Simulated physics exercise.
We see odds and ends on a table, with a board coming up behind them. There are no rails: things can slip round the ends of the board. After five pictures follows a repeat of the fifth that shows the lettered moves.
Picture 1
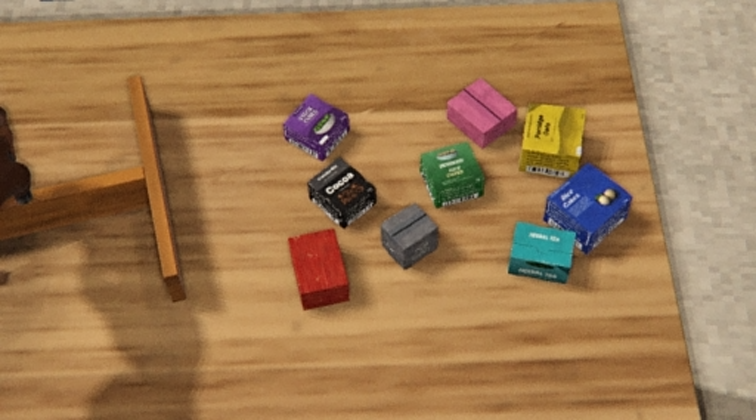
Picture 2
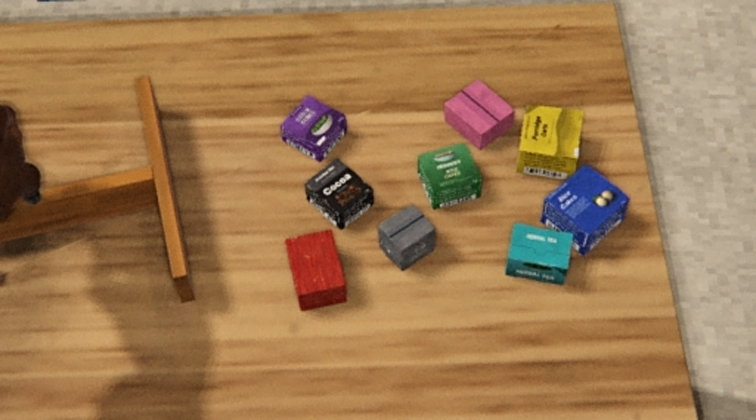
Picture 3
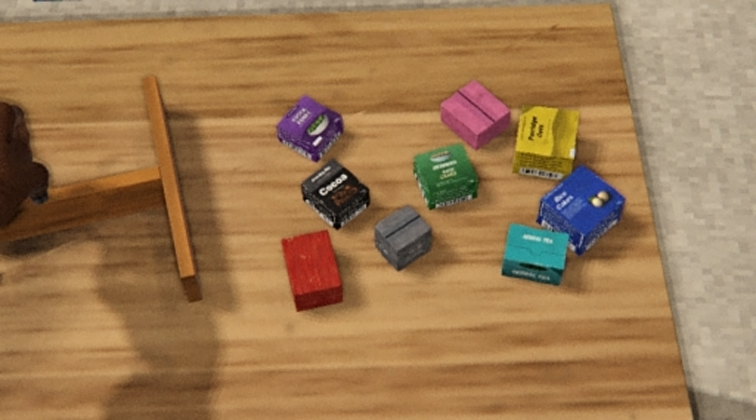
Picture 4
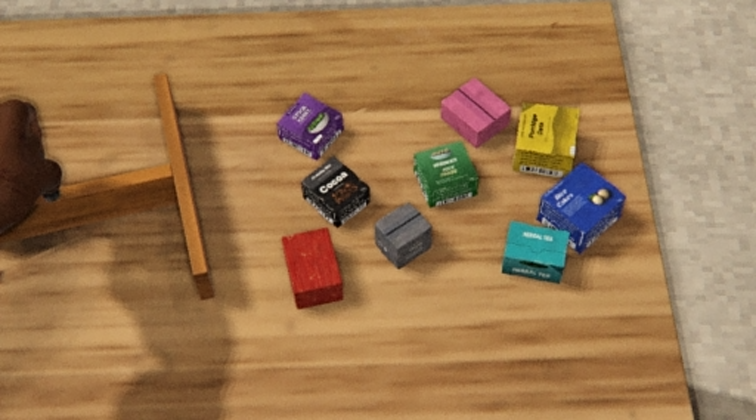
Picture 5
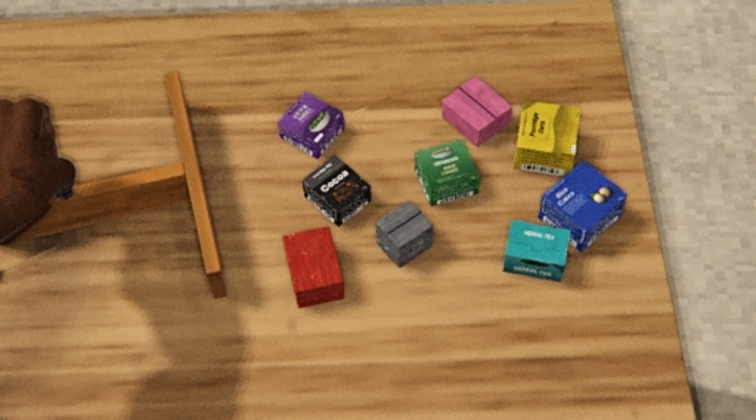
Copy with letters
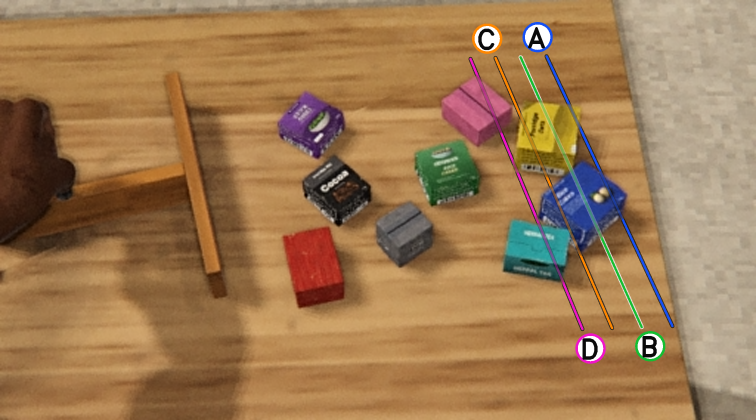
The video shows a hand at the left edge moving a wooden T-shaped tool slowly rightward across a wooden table, toward a scattered group of colourful small boxes and packets, which stay in place without being touched.
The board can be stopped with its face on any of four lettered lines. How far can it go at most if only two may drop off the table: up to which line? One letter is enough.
Stop at C.
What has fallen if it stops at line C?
The blue packet goes over.
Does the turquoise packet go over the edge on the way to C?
By then, no.
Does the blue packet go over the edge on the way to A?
By then, yes.
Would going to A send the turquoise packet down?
By then, yes.
On the copy, A at (604, 180); B at (576, 181); C at (549, 181); D at (522, 182).
On C. First, board (319, 162); purple packet (346, 120); red block (377, 260).
Then, board (447, 157); blue packet (595, 202); yellow packet (569, 133).
Finally, board (548, 154); blue packet over the edge; yellow packet (635, 117); one fallen.
By contrast, A drops five; B drops five; D is within the limit but short.
